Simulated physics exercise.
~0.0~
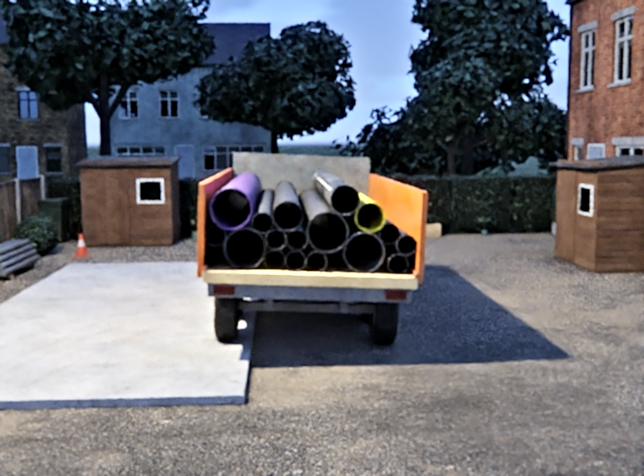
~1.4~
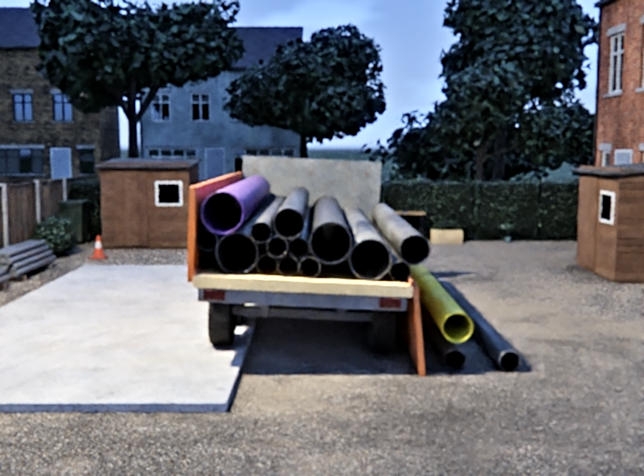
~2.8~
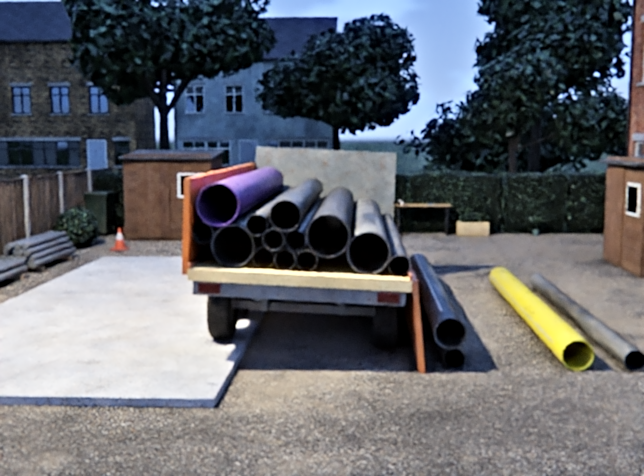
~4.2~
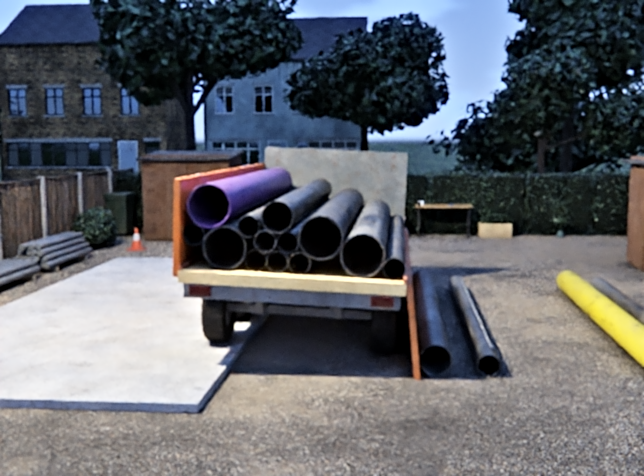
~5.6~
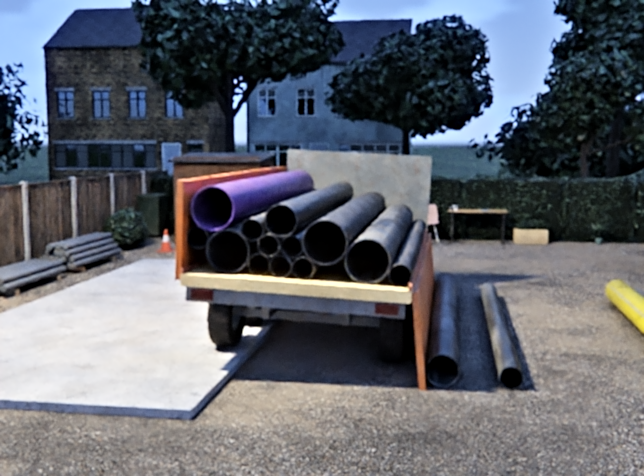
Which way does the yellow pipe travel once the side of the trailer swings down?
The yellow pipe moves to the right, dropping off the trailer and rolling away across the ground.
